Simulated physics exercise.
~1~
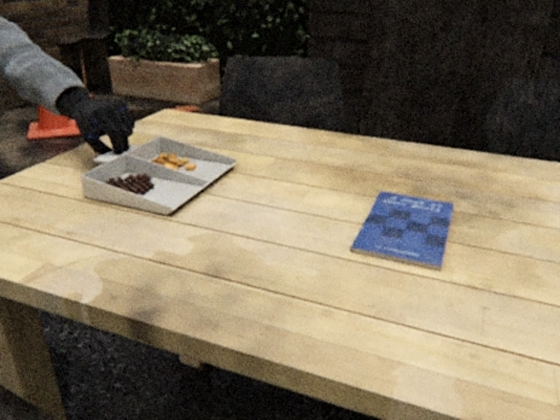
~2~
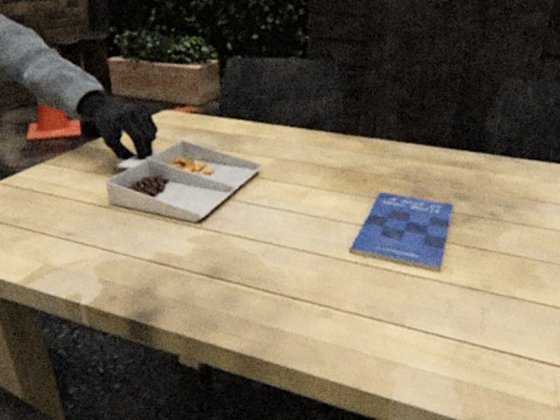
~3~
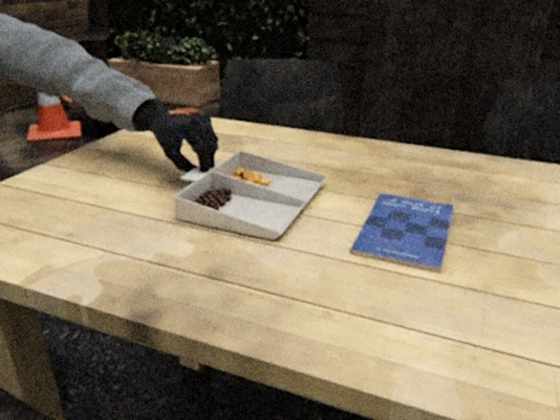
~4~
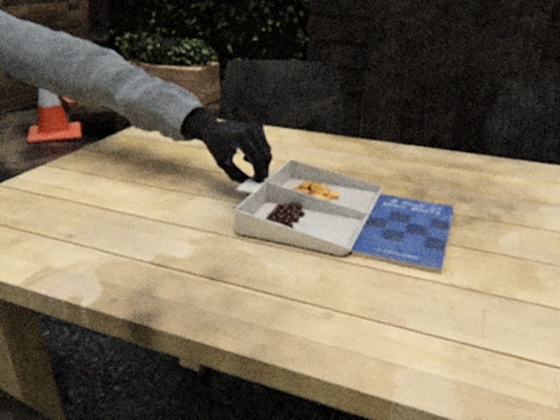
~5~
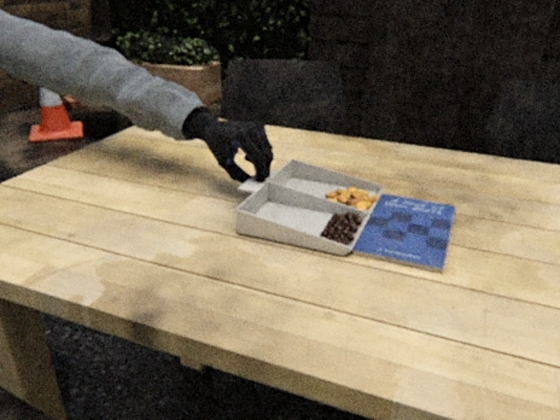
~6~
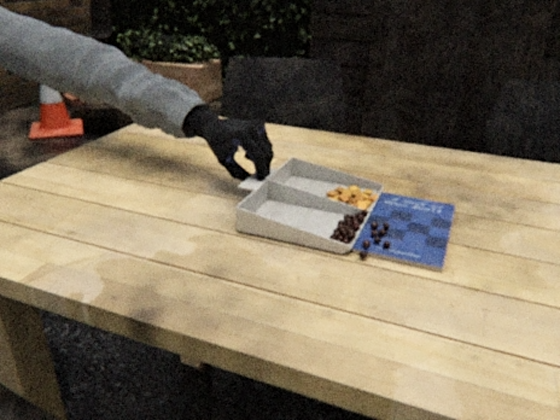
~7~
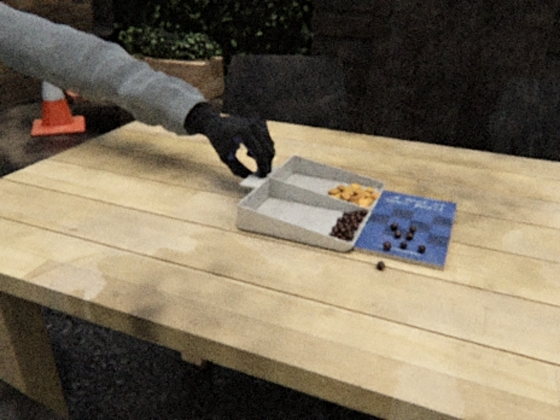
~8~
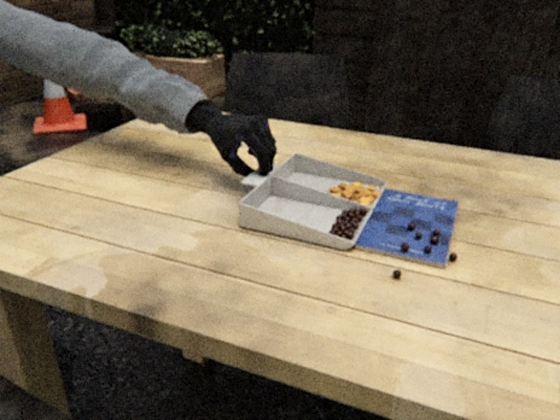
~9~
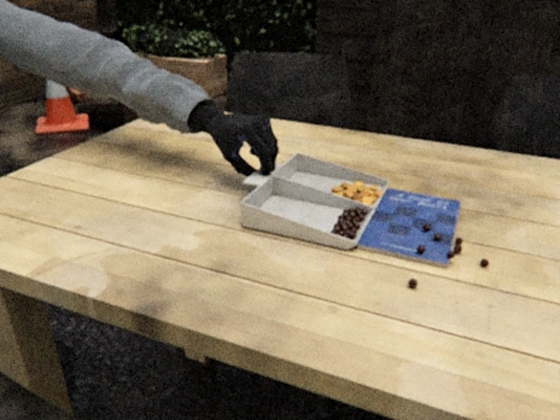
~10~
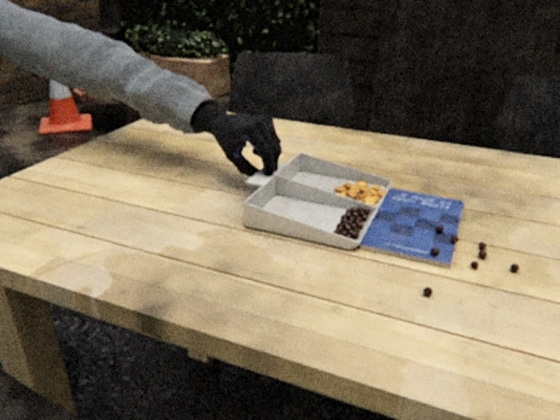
On an outdoor wooden table, a gloved hand slides a grey divided tray rightward until it stops against a thin blue book; the dark and orange pieces inside shift forward, and some dark ones spill over the book and onto the tabletop, while the orange ones stay in.
